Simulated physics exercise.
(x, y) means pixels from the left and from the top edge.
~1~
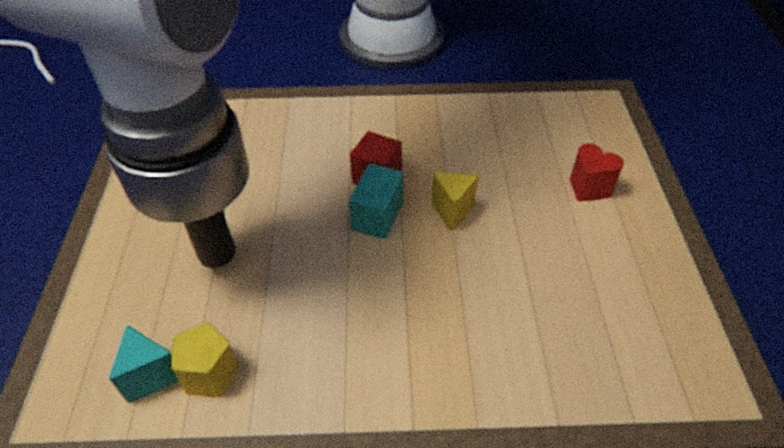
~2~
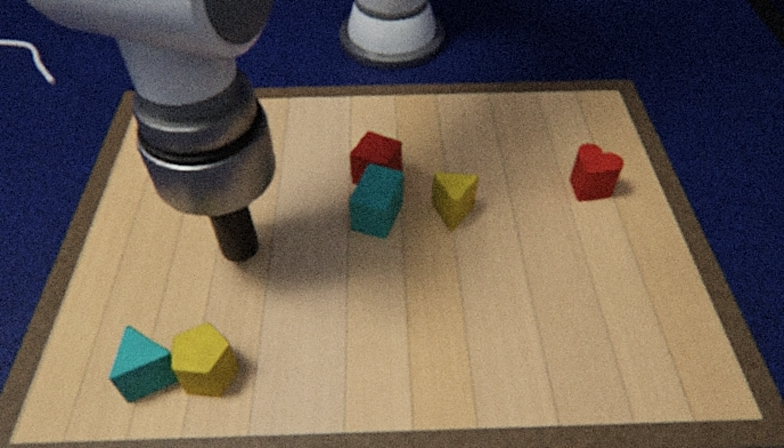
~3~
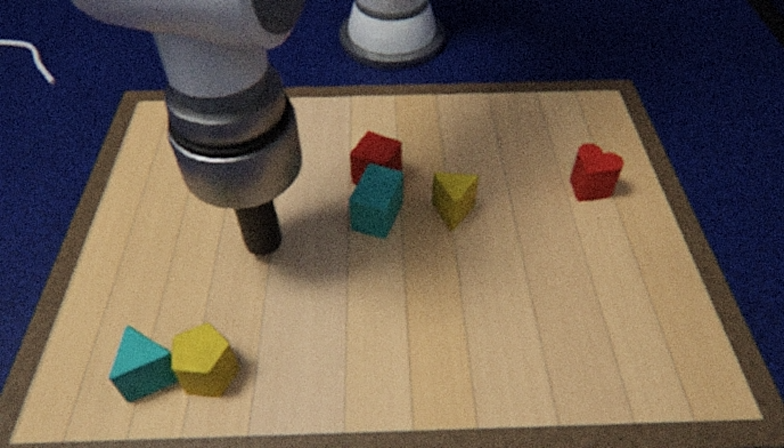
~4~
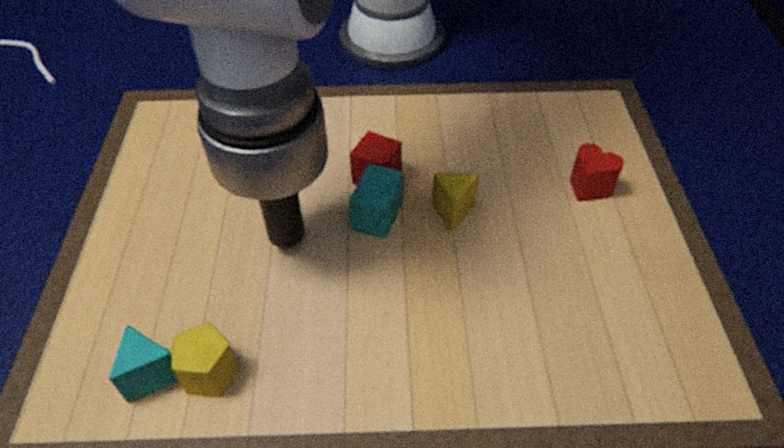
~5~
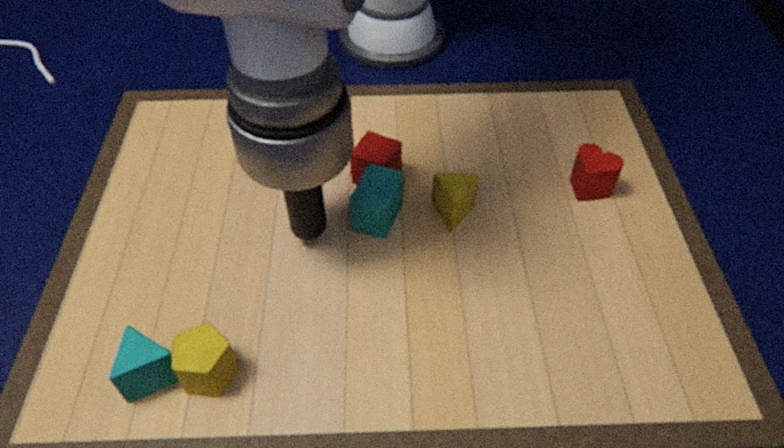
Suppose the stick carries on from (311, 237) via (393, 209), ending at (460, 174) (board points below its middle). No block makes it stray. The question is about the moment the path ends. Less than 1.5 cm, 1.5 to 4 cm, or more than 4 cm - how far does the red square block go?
The red square block moves under 1.5 cm.
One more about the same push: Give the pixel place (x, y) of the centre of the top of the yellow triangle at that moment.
Put as a pixel place, it's (509, 185).
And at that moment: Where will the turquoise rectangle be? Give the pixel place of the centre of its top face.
Put as a pixel place, it's (489, 163).
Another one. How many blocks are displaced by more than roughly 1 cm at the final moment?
It looks like two blocks will be pushed more than about 1 cm.
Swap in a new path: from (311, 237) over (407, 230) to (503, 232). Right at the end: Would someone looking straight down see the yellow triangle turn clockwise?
I believe not.
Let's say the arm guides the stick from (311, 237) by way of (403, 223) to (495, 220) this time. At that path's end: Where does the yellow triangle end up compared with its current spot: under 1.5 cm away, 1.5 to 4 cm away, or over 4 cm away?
The answer here is over 4 cm.
What follows on the original path. One third of the way, stick at (366, 208); turquoise rectangle at (403, 183), turned 30° anticlockwise.
Two thirds of the way, stick at (418, 187); turquoise rectangle at (457, 168); yellow triangle at (488, 182), turned 35° clockwise.
At the end, stick at (461, 163); red square block not moved; turquoise rectangle at (489, 163), turned 25° clockwise; yellow triangle at (509, 185), turned 65° clockwise.
